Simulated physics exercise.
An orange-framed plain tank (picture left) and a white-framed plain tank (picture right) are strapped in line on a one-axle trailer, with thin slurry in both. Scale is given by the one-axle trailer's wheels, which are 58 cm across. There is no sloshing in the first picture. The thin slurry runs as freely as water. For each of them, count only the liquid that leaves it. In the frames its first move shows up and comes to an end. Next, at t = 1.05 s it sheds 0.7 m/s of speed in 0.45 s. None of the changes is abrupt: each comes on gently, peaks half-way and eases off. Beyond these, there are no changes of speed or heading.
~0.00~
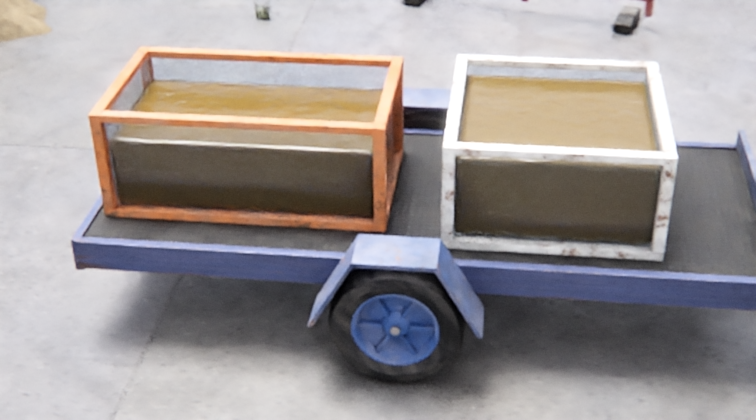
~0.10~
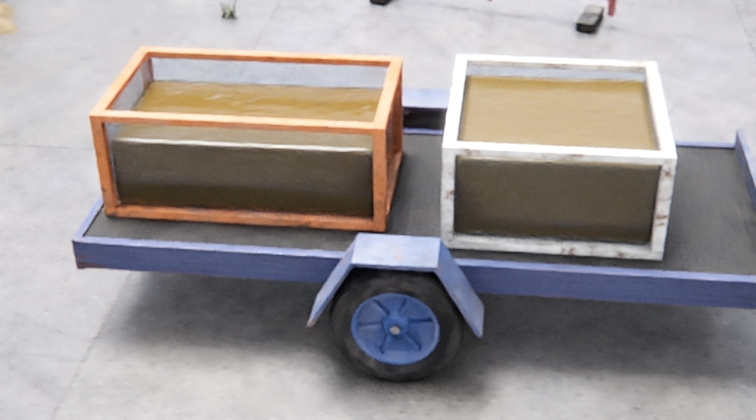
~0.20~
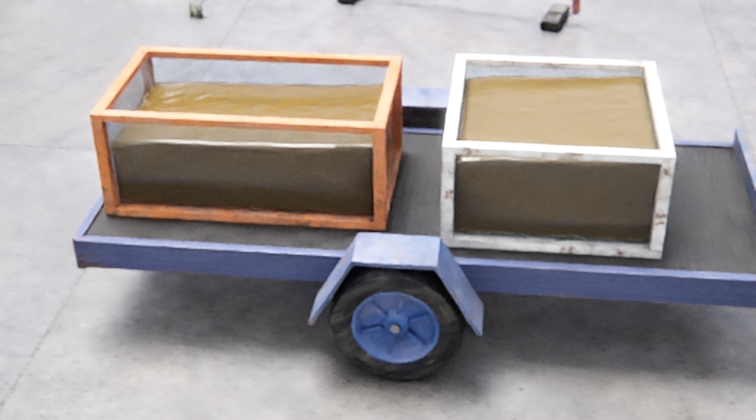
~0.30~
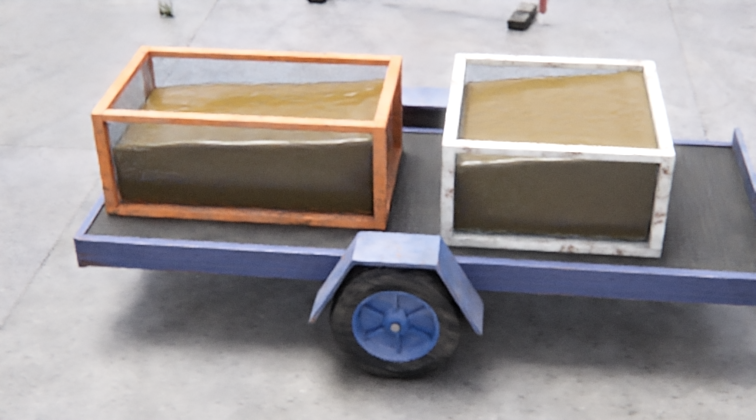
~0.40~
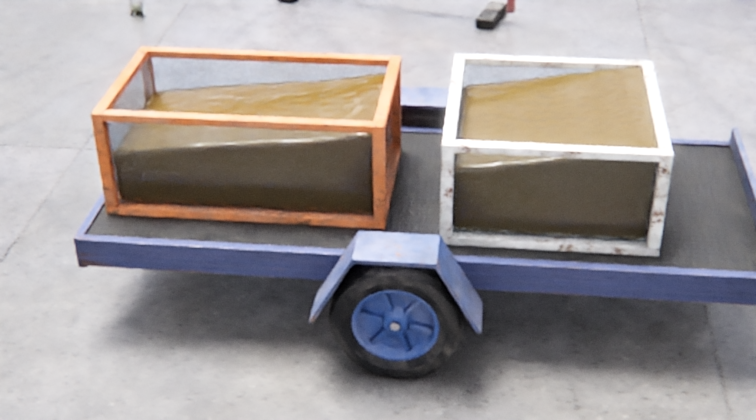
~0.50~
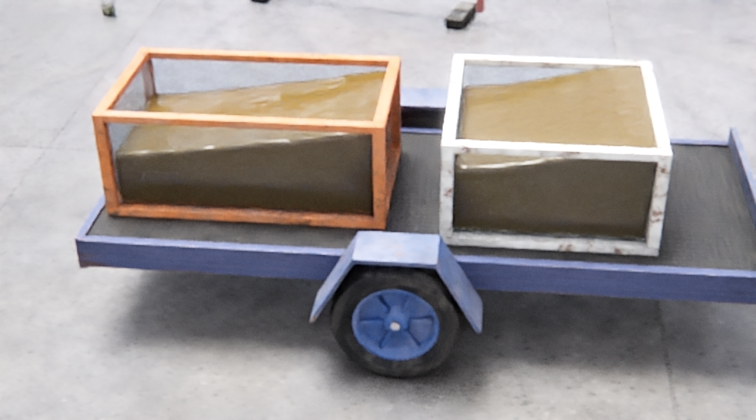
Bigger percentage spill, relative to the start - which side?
The right-hand side.
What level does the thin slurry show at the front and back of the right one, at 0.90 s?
Roughly 34 cm in front and 44 cm behind.
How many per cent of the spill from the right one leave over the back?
I'd estimate some 20 percent of what spills.
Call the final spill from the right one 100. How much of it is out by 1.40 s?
About 0 percent at that moment.
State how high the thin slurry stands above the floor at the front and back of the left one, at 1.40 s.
At the front the surface is at 36 cm, while at the back it is at 32 cm.
Then, 0.90 s in, the left one has lost nothing (front 34 cm, back 33 cm); the right one has lost nothing (front 35 cm, back 44 cm).
Then, 1.40 s in, the left one has lost nothing (front 36 cm, back 32 cm); the right one has lost nothing (front 50 cm, back 30 cm).
Then, 2.00 s in, the left one has lost nothing (front 39 cm, back 26 cm); the right one has lost 4 per cent, over the front, a little elsewhere (front 29 cm, back 49 cm).
Then, 4.49 s in, the left one has lost 1 per cent, mostly over the back, some over the front; the right one has lost 7 per cent, mostly over the front, some over the back.
